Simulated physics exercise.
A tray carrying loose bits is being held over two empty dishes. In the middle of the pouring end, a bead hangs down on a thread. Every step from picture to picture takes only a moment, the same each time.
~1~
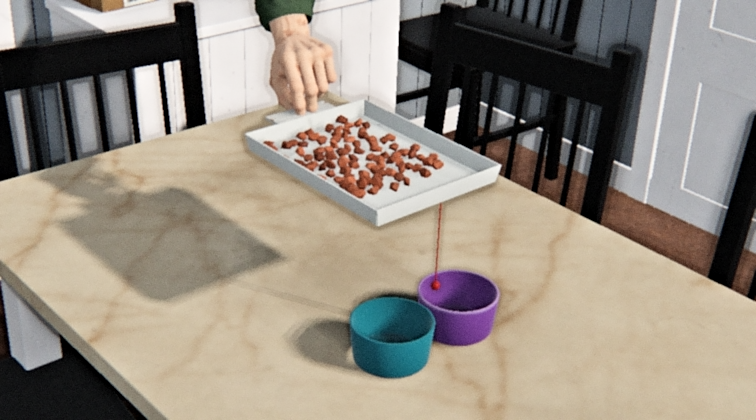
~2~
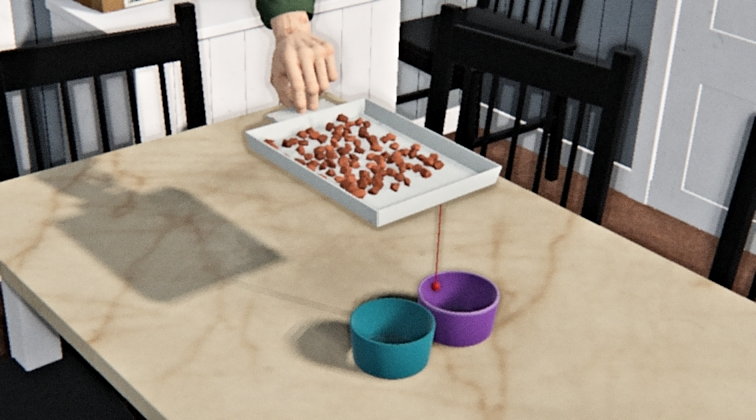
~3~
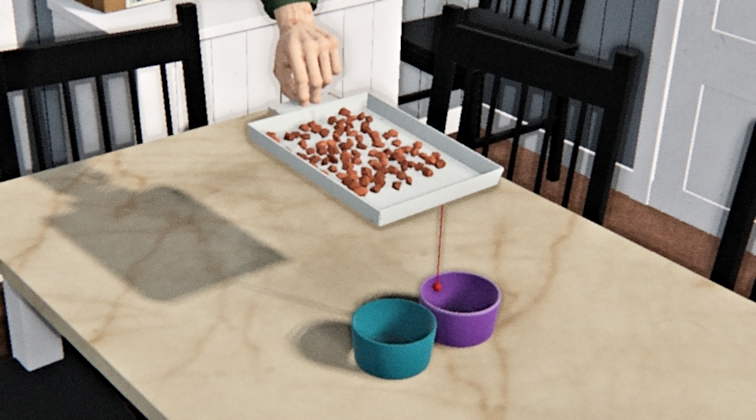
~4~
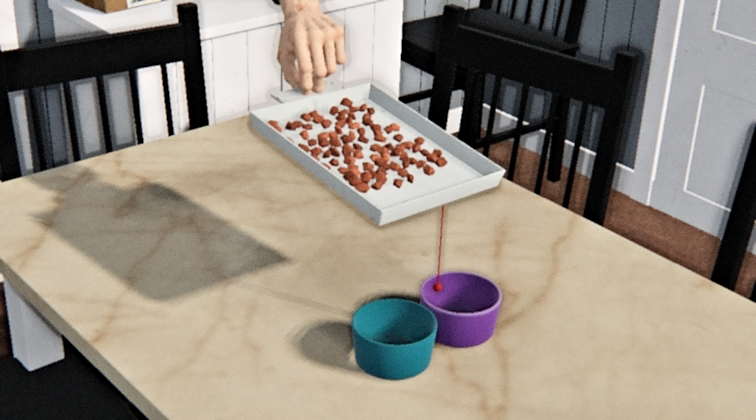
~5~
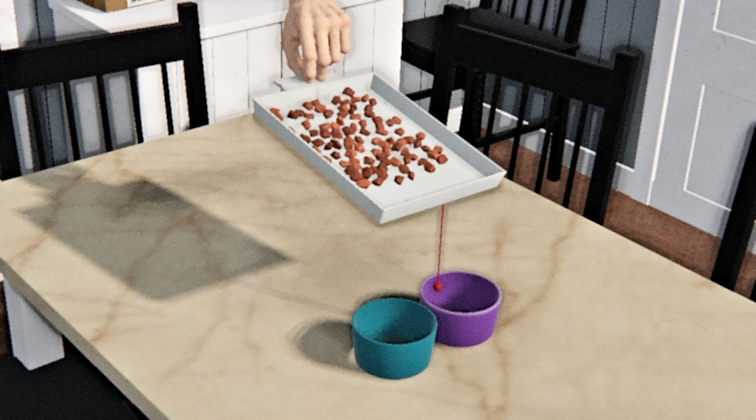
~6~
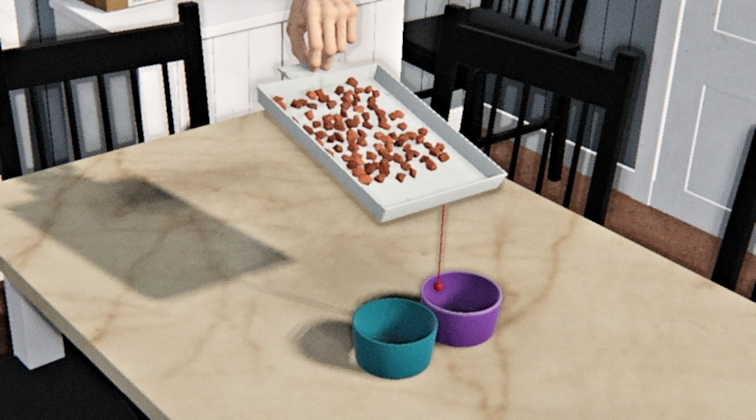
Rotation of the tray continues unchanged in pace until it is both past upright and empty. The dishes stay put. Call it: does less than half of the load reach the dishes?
Yes.
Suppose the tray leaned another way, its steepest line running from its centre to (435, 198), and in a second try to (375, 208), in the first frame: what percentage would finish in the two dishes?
First case around 30 per cent, second case 90 per cent.
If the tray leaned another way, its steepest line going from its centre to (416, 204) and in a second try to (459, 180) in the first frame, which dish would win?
1: The dish to the left. 2: The dish to the right.
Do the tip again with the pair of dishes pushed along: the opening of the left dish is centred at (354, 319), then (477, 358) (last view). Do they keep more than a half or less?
Catch, run one: Below the halfway mark; run two: Below the halfway mark.
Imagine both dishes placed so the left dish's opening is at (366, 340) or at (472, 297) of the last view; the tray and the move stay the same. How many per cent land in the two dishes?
About 10 and 50 per cent respectively.
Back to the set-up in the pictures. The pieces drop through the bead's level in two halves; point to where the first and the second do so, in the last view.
The first part passes (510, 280); everything after passes (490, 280).
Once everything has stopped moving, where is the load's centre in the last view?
At about (496, 338), give or take.
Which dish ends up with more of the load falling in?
Winner: The right side.
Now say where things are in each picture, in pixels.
Corners of the pouring end near (378, 208) and (496, 165), level; middle of the load near (353, 158), bits of crushed brick; left dish near (420, 355); right dish near (485, 323); bead on its thread near (435, 286), in the first frame.
Corners of the pouring end near (379, 209) and (497, 166), level; middle of the load near (354, 158), in the second frame.
Corners of the pouring end near (381, 209) and (499, 168), tipped barely, lowest at the right corner; middle of the load near (356, 154), in the third frame.
Corners of the pouring end near (383, 208) and (500, 170), tipped a little, lowest at the right corner; middle of the load near (358, 147), in the fourth frame.
Corners of the pouring end near (384, 207) and (501, 171), tipped a little, lowest at the right corner; middle of the load near (359, 140), in the fifth frame.
Corners of the pouring end near (386, 206) and (502, 173), tipped clearly, lowest at the right corner; middle of the load near (362, 134); left dish near (422, 356); right dish near (488, 324), in the sixth frame.
Shortly afterwards, tray tipped steeply; all but a few on the tray; only a few in the air.
Next, tray tipped right over; near two thirds on the tray; only a few in the right dish; near a third outside both; a little in the air.
Some moments later, tray tipped past a quarter turn; near a quarter in the right dish; the bulk outside both.
In the end, tray tipped past a quarter turn; none at all in the left dish; near a quarter in the right dish; the bulk outside both.
